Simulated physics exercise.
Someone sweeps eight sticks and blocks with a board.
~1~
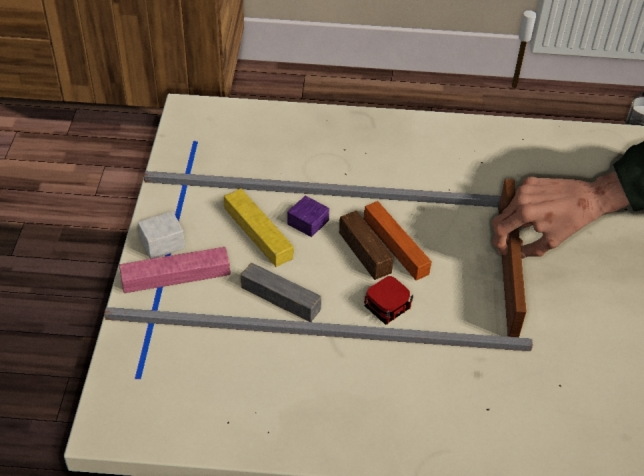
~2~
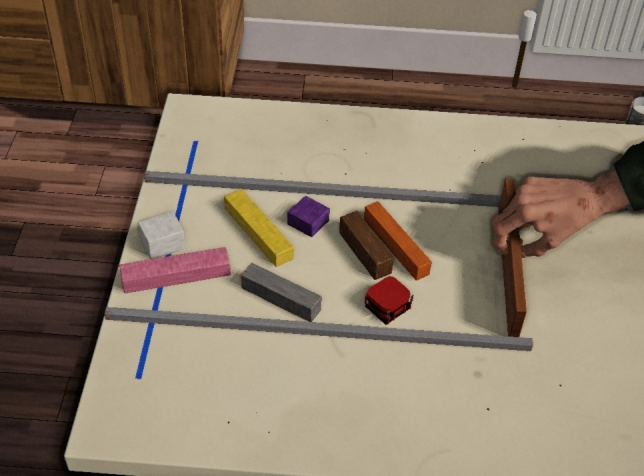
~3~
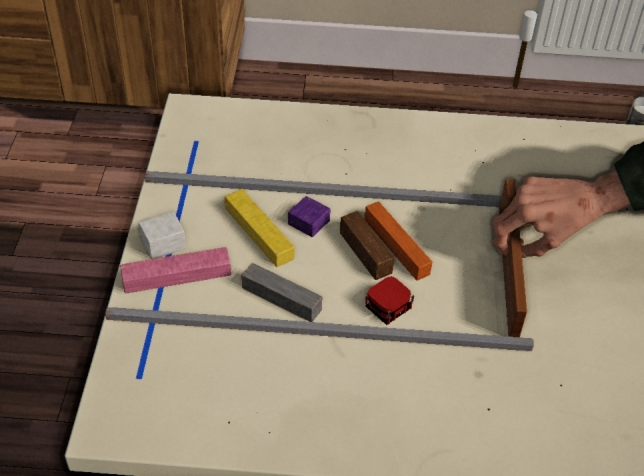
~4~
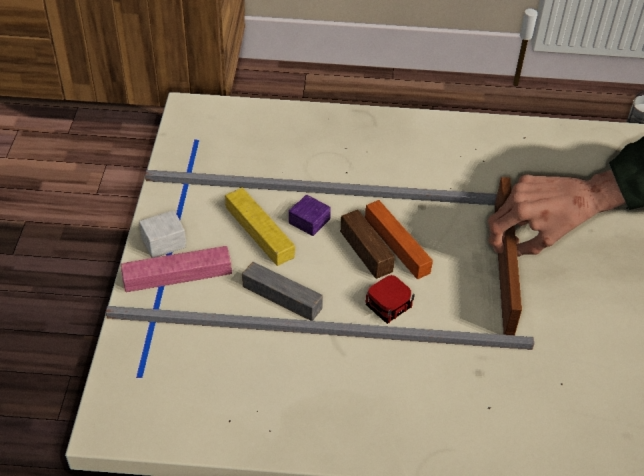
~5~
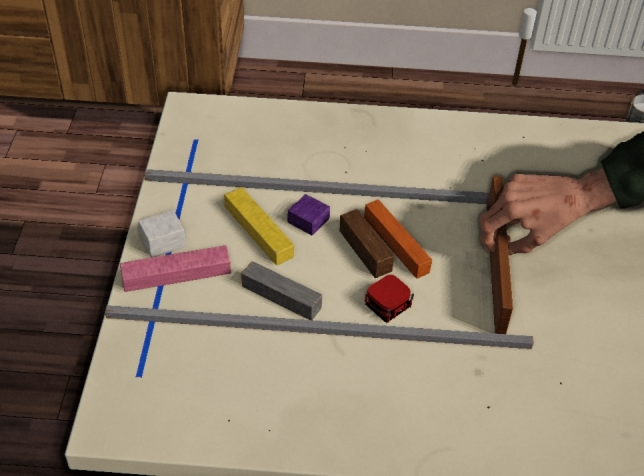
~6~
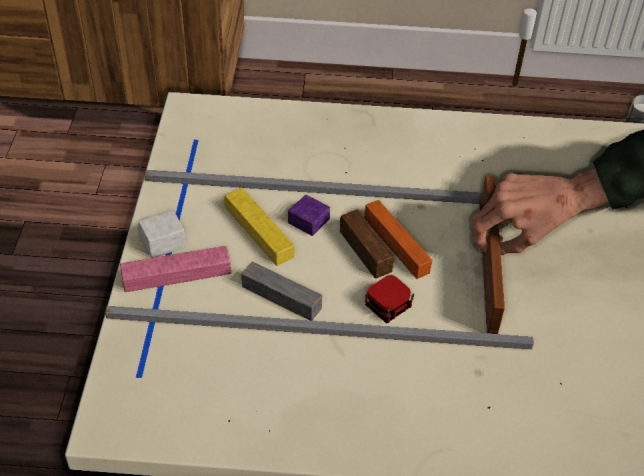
Hand sliding an upright wooden board slightly left between two grey rails, with eight colourful sticks and blocks lying still.
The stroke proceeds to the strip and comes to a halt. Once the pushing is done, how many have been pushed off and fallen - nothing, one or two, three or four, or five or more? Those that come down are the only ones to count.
The number going over the edge will be three or at most four.
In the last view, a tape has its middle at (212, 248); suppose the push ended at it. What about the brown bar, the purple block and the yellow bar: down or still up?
What happens: The brown bar does not come off, the purple block does not come off, the yellow bar does not come off.
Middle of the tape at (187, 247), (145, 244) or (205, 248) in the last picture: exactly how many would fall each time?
You'd get 2, then 6, then 1.
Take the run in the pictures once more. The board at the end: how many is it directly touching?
The figure is 3.
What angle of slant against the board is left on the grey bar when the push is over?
The angle comes out near 85 degrees.
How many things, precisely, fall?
3.
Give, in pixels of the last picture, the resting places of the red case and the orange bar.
In the last picture they sit at about (145, 275) and about (167, 218).
Early on, none off yet; white block at rest near (162, 234); pink bar at rest near (176, 269); yellow bar at rest near (259, 226).
A while later, none off yet; white block at rest near (162, 234); pink bar travelled a little near (151, 265); yellow bar travelled a little near (216, 218).
Finally, the number that fall off is three or four; lost, yellow bar, pink bar and white block.
